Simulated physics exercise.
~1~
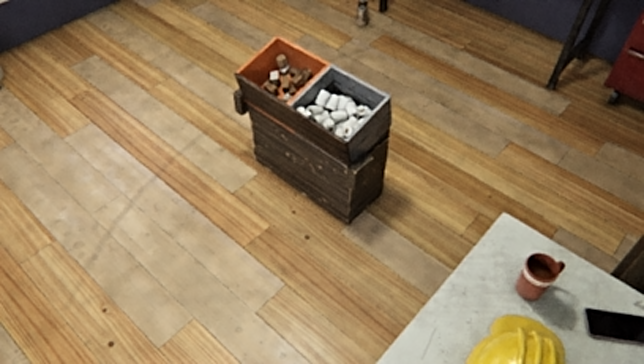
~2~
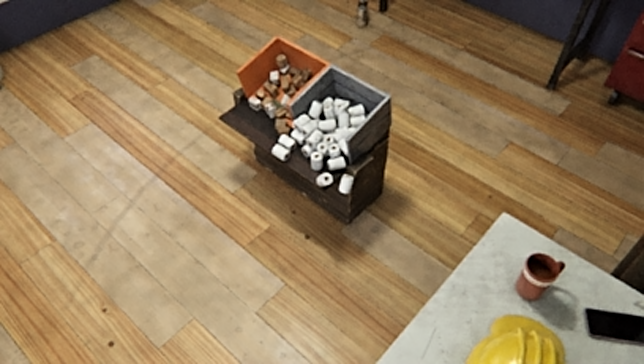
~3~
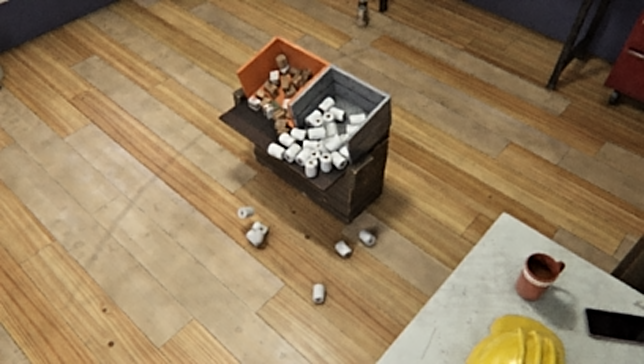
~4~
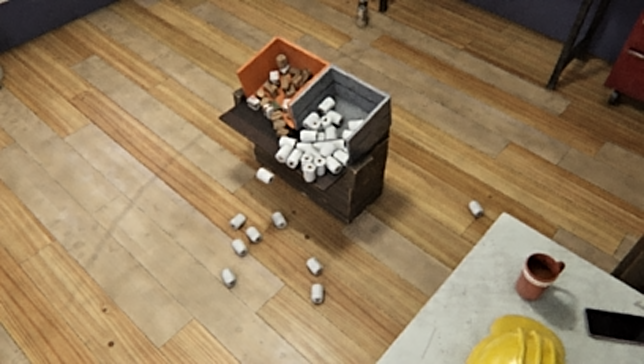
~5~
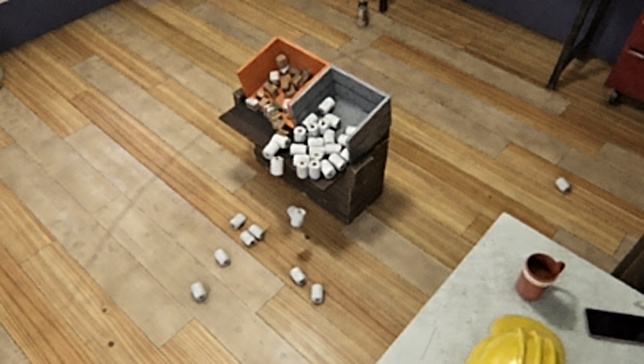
On a wooden floor, a dark stand holds an orange chute of little brown parcels beside a grey chute of white paper rolls, near a pale table with a mug, a phone and a yellow hard hat. The front flap drops open, and the contents of both chutes slide forward onto it. A few white rolls tip over the edge and land on the floor. More follow, scattering to the lower left, while one rolls away to the right. At the end, several white rolls lie spread about, but most remain heaped in the grey chute and on the flap, and the parcels stay up in theirs.
